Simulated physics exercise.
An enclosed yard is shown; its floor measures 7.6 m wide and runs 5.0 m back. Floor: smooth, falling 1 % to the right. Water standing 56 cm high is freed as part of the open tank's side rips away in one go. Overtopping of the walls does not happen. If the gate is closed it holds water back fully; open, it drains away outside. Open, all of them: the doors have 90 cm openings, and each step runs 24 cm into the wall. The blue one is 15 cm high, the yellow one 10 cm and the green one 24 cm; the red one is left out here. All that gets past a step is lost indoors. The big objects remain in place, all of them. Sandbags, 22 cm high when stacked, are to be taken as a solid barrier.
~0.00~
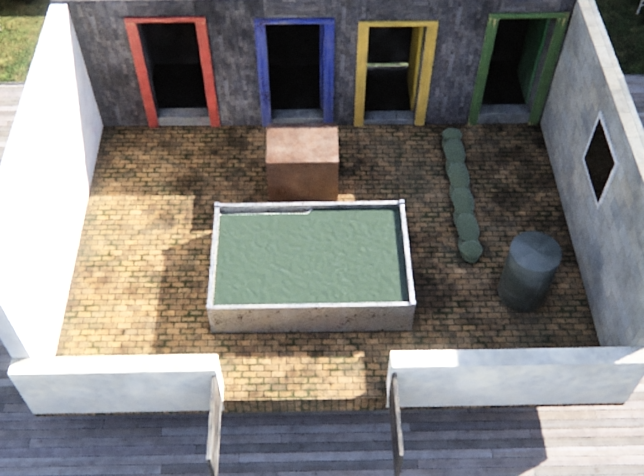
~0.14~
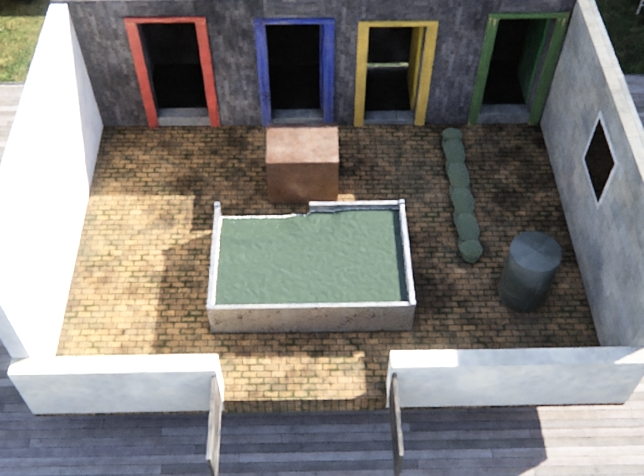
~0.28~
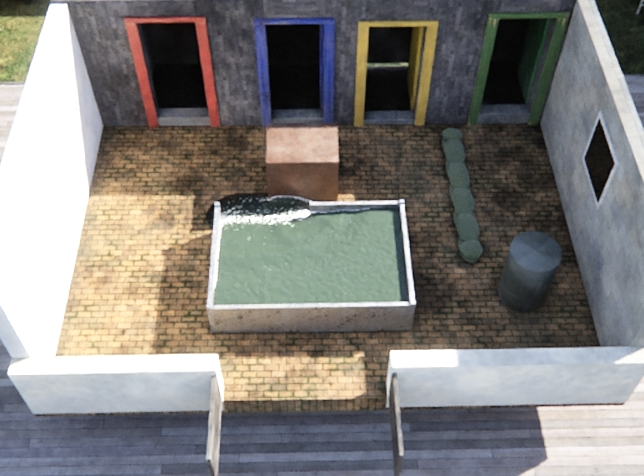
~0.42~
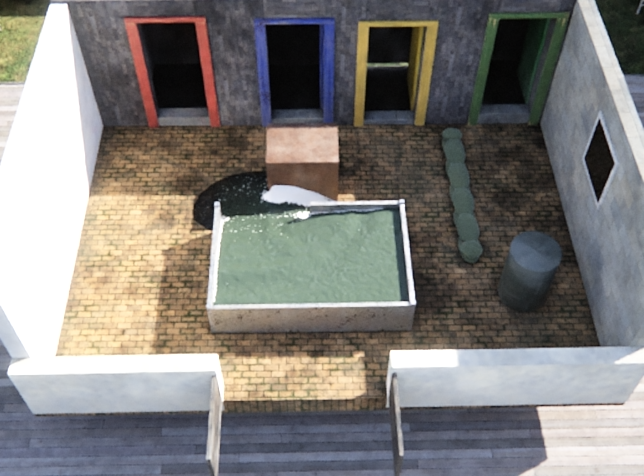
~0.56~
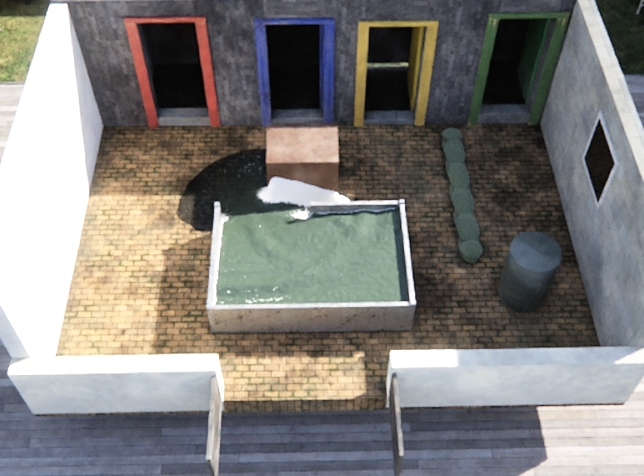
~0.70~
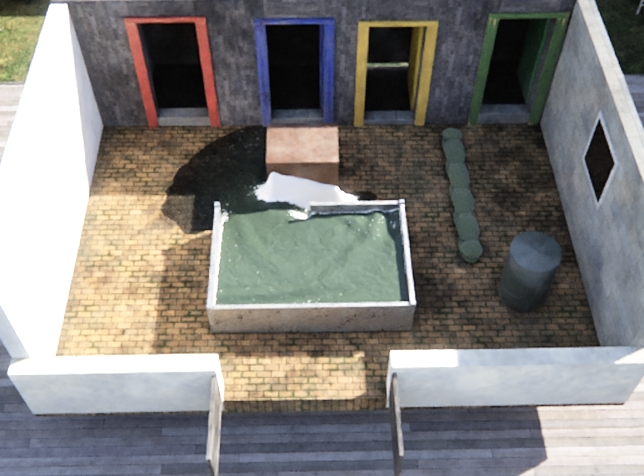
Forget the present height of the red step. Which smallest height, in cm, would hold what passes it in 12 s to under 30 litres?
It would have to be roughly 18 cm high.
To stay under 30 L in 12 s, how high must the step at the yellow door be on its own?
The yellow one would have to be about 8.5 cm high.
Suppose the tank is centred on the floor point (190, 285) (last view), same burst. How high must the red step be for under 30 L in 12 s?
About 25 centimetres.
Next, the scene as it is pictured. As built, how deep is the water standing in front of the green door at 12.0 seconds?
Some 3.0 cm.
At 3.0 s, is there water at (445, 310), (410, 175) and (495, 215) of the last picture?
In order: Soaked, soaked, untouched.
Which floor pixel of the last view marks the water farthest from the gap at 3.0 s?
Somewhere near the pixel (468, 129).
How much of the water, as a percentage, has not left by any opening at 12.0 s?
Share still there: Approx. 92 percent.
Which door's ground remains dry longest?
It's the green one.
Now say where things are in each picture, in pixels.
The first frame shows still water, 56 cm deep, in the open tank at (310, 255); the red door at (177, 81) is dry.
In the second frame, water pours out on the far side and has run 0.3 m, to a hidden place; about 11 cm deep outside, 56 cm at the back.
In the third frame, water pours out on the far side and has run 0.7 m, to (232, 199); about 12 cm deep outside, 56 cm at the back.
In the fourth frame, water pours out on the far side and has run 1.2 m, to (248, 177); about 10 cm deep outside, 56 cm at the back.
In the fifth frame, the front is at (256, 153), 1.7 m from the gap on the far side; 2.3 m2 of floor is wet, 55 cm left at the back.
In the sixth frame, the front is at (250, 130), 2.3 m from the gap on the far side; 3.3 m2 of floor is wet, 48 cm left at the back; the red door at (177, 81), 2.8 m from the gap, is still 0.8 m from the nearest water.
After 1.4 s water covers 20 % of the floor, deepest (42 cm) near (280, 210); 21 cm at the red door, 0 litres in over its 19 cm step.
After 3.0 s water covers 40 % of the floor, deepest (30 cm) near (280, 210); 20 cm at the red door, 15 litres in over its 19 cm step.
After 12.0 s water covers 95 % of the floor, deepest (14 cm) near (607, 379); 8 cm at the red door, 21 litres in over its 19 cm step.
At the red door as built, the water arrived by 1.1 s and peaked near 24 cm at 1.8 s.
With a step of 15 cm, 61 litres would have come in within the 12 s; with 20 cm, 14 litres. So under 30 litres takes about 18 cm.
